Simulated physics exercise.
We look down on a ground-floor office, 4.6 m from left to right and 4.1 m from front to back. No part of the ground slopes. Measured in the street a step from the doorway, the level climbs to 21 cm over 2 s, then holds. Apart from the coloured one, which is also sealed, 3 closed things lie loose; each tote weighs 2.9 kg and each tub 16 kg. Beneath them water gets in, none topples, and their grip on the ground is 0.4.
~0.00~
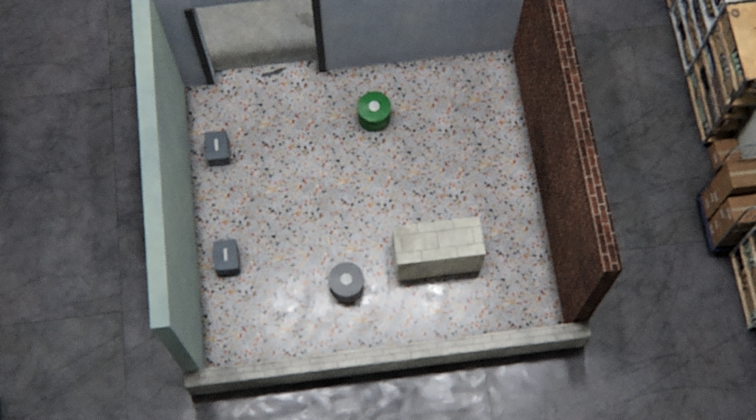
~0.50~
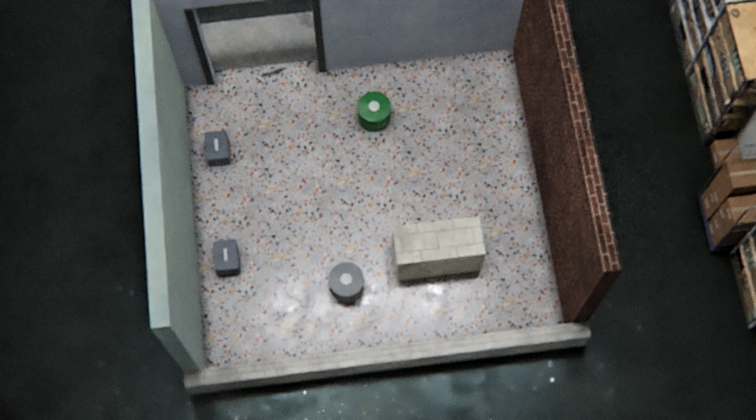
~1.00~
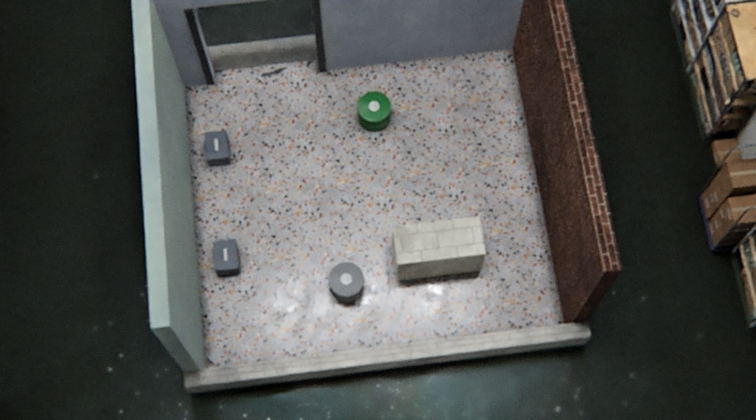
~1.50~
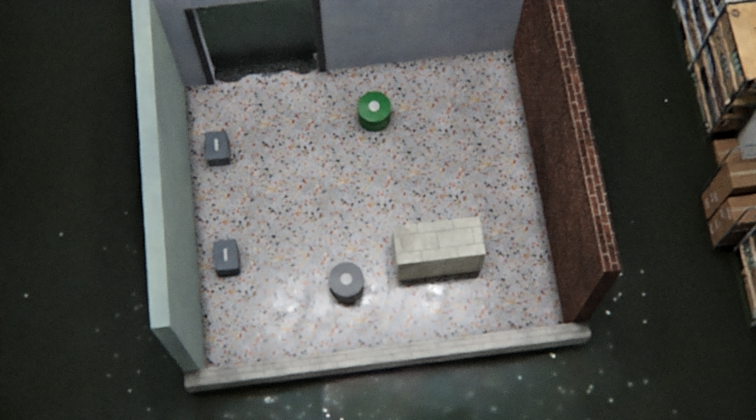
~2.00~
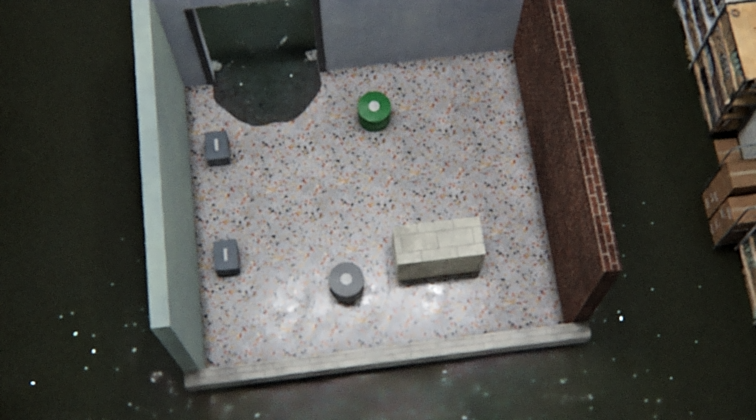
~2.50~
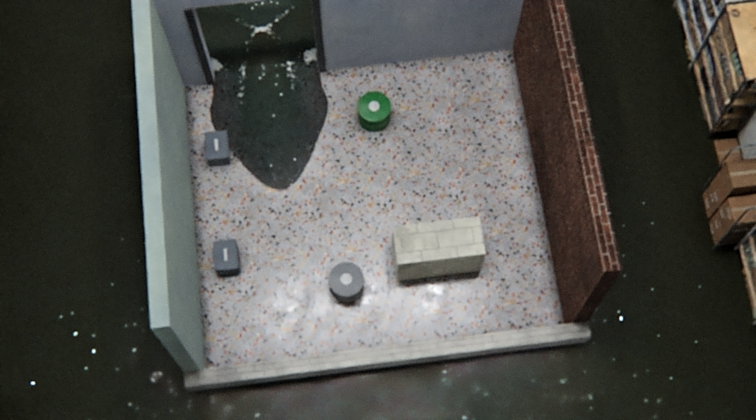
Dark water surrounds the walled room, then spreads through the doorway across the speckled floor.
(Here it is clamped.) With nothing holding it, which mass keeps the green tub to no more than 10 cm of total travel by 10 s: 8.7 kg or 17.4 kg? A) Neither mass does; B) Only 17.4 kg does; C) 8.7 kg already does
Option C: 8.7 kg already does.
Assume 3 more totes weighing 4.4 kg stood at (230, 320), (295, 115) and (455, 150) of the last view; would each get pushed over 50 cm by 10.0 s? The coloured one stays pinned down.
In turn: Beyond it, beyond it, within it.
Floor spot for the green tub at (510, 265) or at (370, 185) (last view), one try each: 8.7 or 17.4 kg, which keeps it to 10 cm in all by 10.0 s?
In that order: No load works; just the heavier works.
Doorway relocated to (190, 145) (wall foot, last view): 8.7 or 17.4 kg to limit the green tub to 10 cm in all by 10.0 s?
If so, then both options fall short.
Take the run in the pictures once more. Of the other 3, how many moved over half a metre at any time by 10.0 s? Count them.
I make that 3.
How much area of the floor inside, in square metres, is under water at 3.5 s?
Somewhere around 7.5 m2, roughly.
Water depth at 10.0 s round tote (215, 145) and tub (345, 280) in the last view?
I'd estimate 10 cm for the first and 11 cm for the second.
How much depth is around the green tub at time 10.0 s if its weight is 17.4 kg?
Roughly 2 cm.
After 3.5 s the green tub would be 0 cm from its start with 8.7 kg and 0 cm from its start with 17.4 kg; 1 cm of water round it then.
After 4.5 s the green tub would be 0 cm from its start with 8.7 kg and 0 cm from its start with 17.4 kg; 2 cm of water round it then.
After 7.0 s the green tub would be 0 cm from its start with 8.7 kg and 0 cm from its start with 17.4 kg; 2 cm of water round it then.
After 10.0 s the green tub would be 0 cm from its start with 8.7 kg and 0 cm from its start with 17.4 kg; 2 cm of water round it then.
